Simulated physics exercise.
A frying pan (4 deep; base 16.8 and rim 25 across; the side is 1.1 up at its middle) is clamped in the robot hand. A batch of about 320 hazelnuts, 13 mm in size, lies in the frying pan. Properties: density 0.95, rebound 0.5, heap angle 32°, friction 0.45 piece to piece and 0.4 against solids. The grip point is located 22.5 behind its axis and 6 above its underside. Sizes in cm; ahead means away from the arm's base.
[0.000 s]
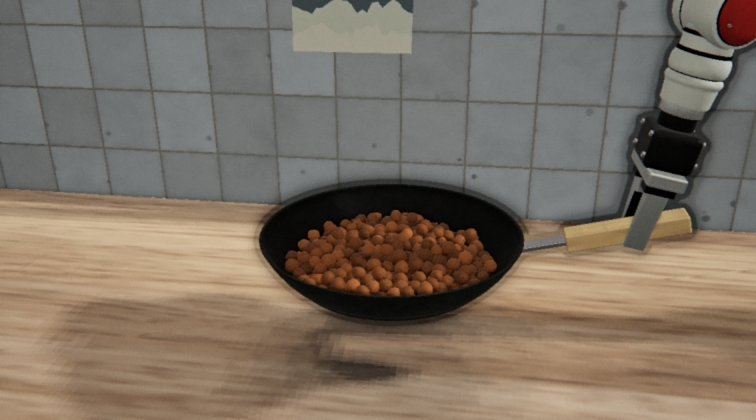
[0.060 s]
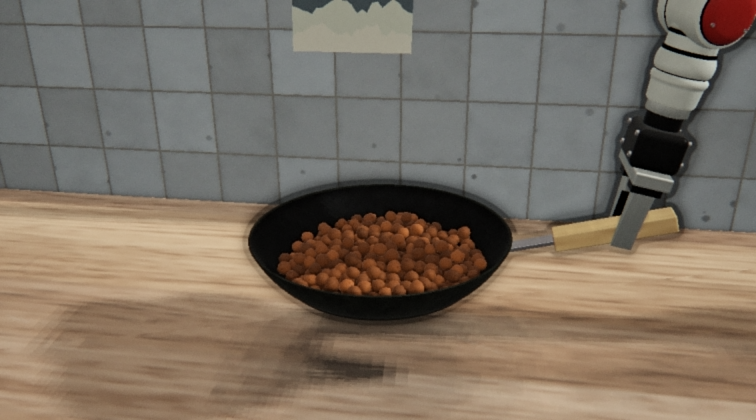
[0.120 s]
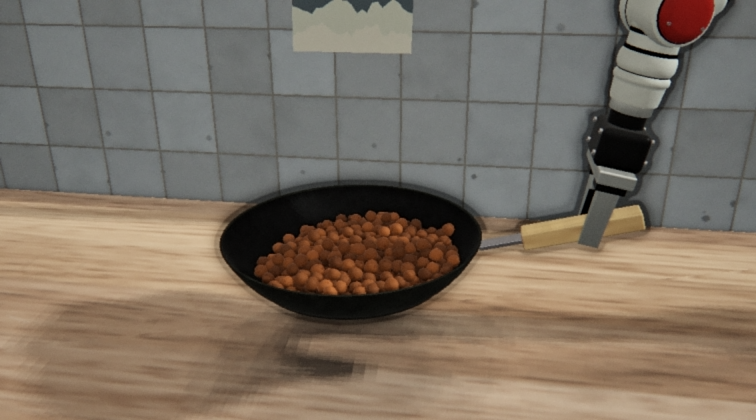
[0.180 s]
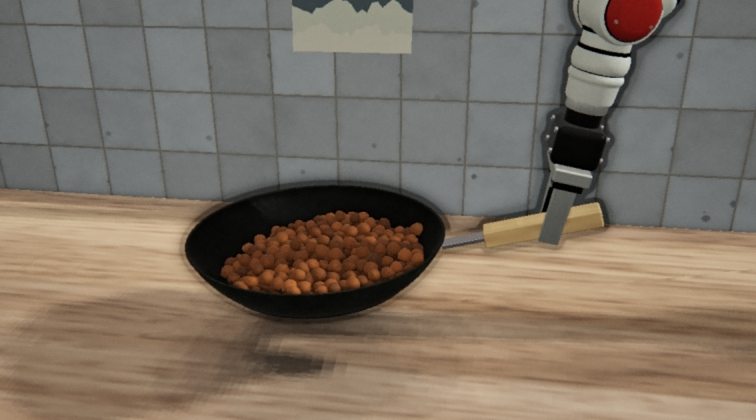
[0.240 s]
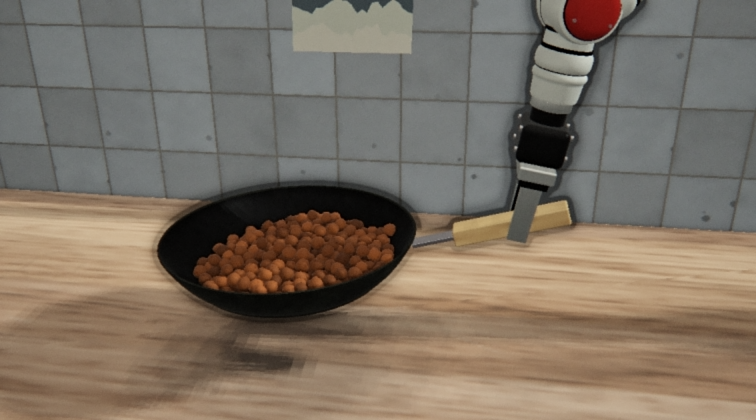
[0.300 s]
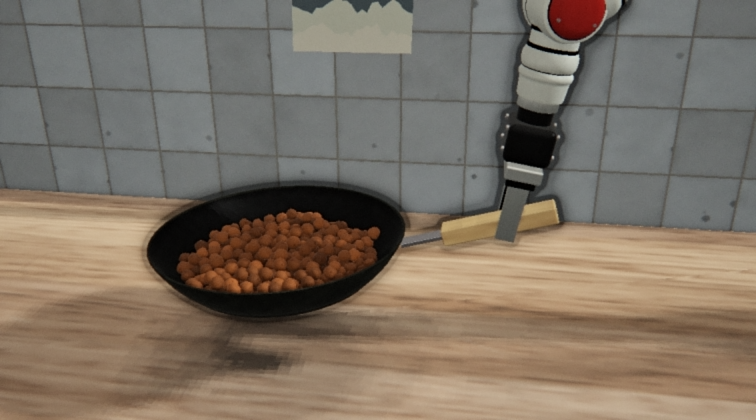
On a wooden counter against a grey-blue tiled wall, a robot arm grips the handle of a black frying pan holding a heap of hazelnuts. The arm carries the pan steadily to the left, and the pan tilts slightly while the nuts stay heaped inside it.
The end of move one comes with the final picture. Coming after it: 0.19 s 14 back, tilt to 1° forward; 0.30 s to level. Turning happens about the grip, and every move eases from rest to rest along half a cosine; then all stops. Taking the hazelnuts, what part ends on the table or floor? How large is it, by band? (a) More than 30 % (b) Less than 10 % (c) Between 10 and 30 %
(b) Less than 10 %.
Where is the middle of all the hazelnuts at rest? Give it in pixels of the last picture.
Around (444, 259).
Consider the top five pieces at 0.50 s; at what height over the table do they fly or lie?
17 cm or so.
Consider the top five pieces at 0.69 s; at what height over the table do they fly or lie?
Estimate above table: About 15 centimetres.
By 0.50 s, level, highest piece 18 above the table; 304 in the frying pan, 15 in flight or on a rim.
By 0.69 s, level, highest piece 15 above the table; 306 in the frying pan, 6 on the table or floor, 7 in flight or on a rim.
By 0.99 s, level, highest piece 14 above the table; 306 in the frying pan, 13 on the table or floor.
By 2.04 s, level, highest piece 14 above the table; 306 in the frying pan, 13 on the table or floor.
Final count, 306 in the frying pan, 13 on the table or floor. That is 4 % on the table or floor.
